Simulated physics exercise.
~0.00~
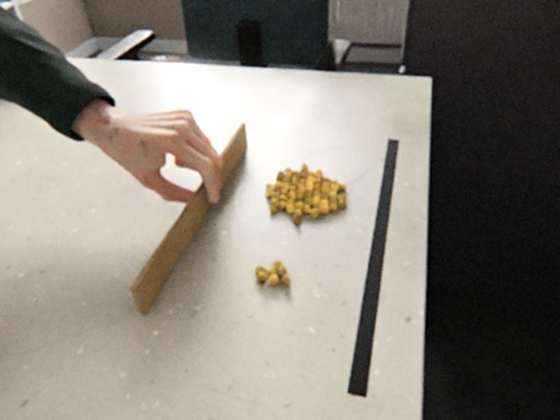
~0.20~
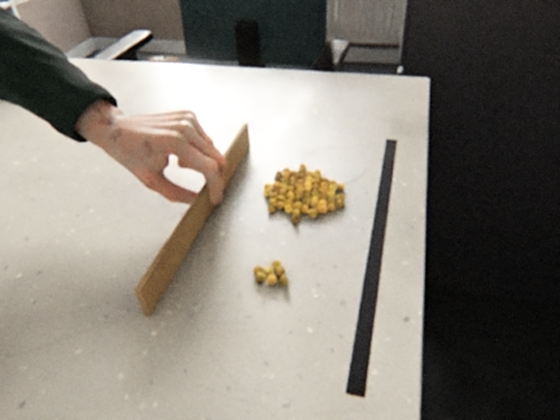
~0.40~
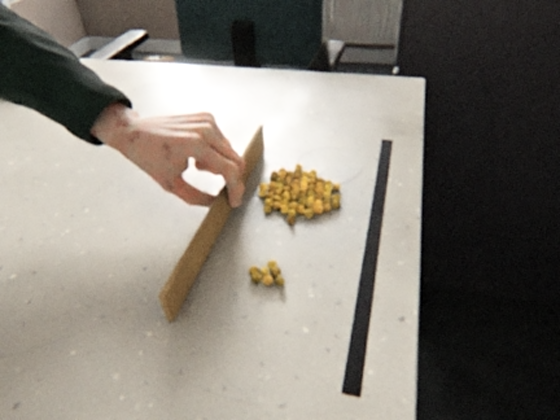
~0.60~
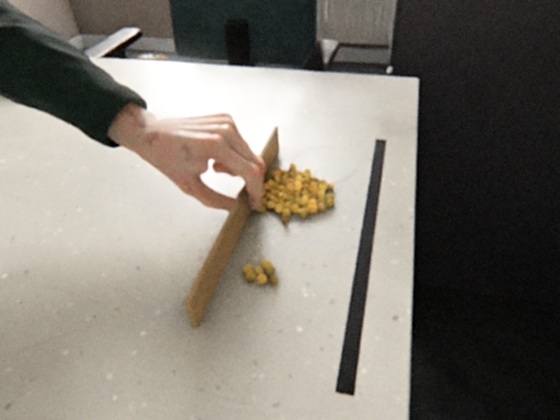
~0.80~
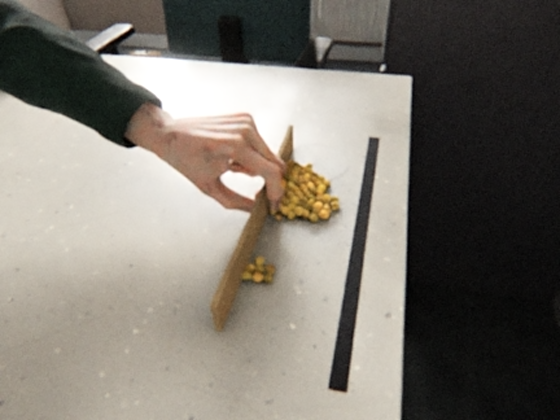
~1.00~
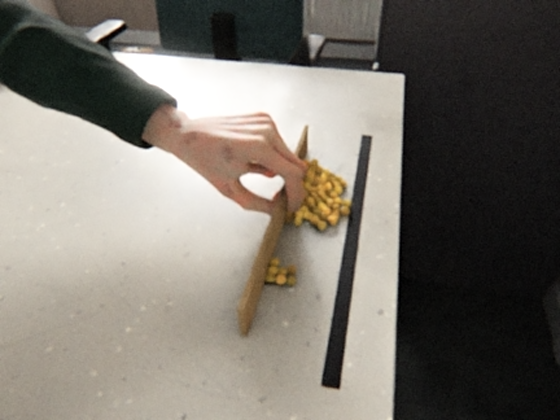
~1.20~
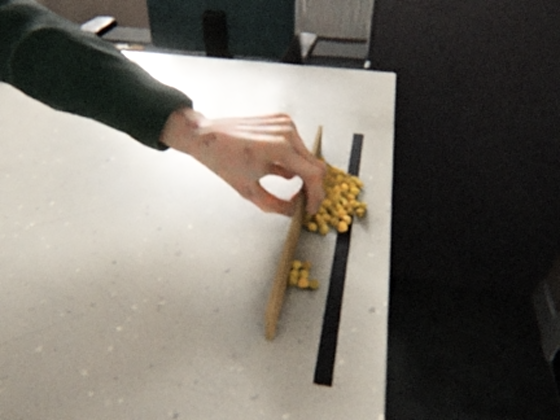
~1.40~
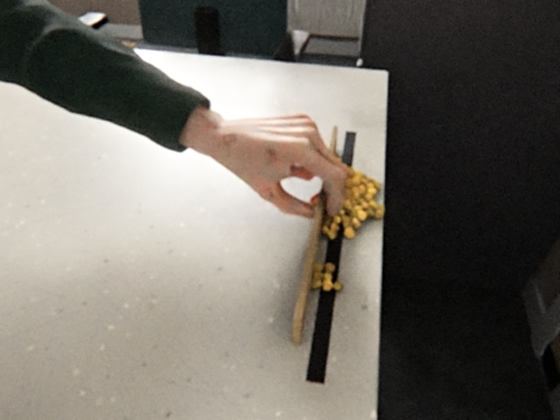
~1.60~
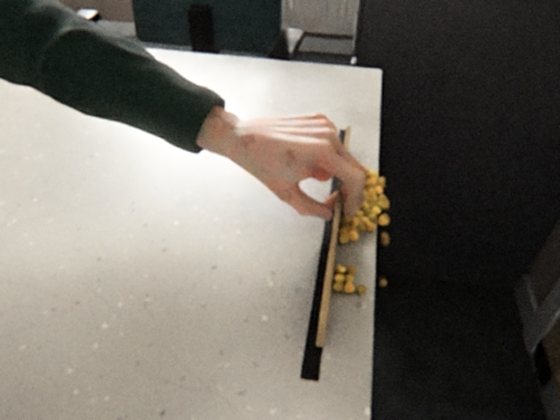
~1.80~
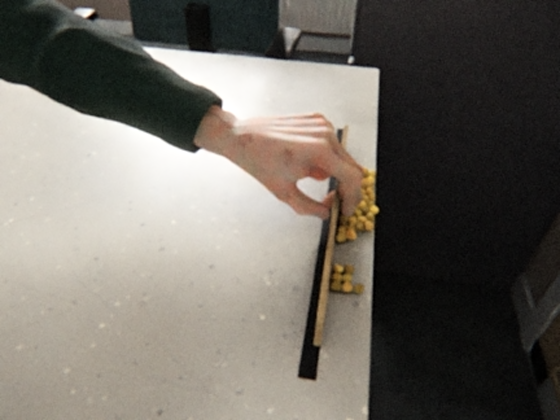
A hand in a dark green sleeve holds a tan strip of card upright on a pale speckled table, seen from above at an angle. To its right lie two clusters of small yellow pieces, a large one farther away and a small one nearer, with black tape beyond them near the right edge. The card slides right, reaching the large cluster, then the small one, and pushes both across the tape as the view shifts slightly right. It stops at the tape, with the nearer cluster still on the table while some farther pieces spill over the edge.
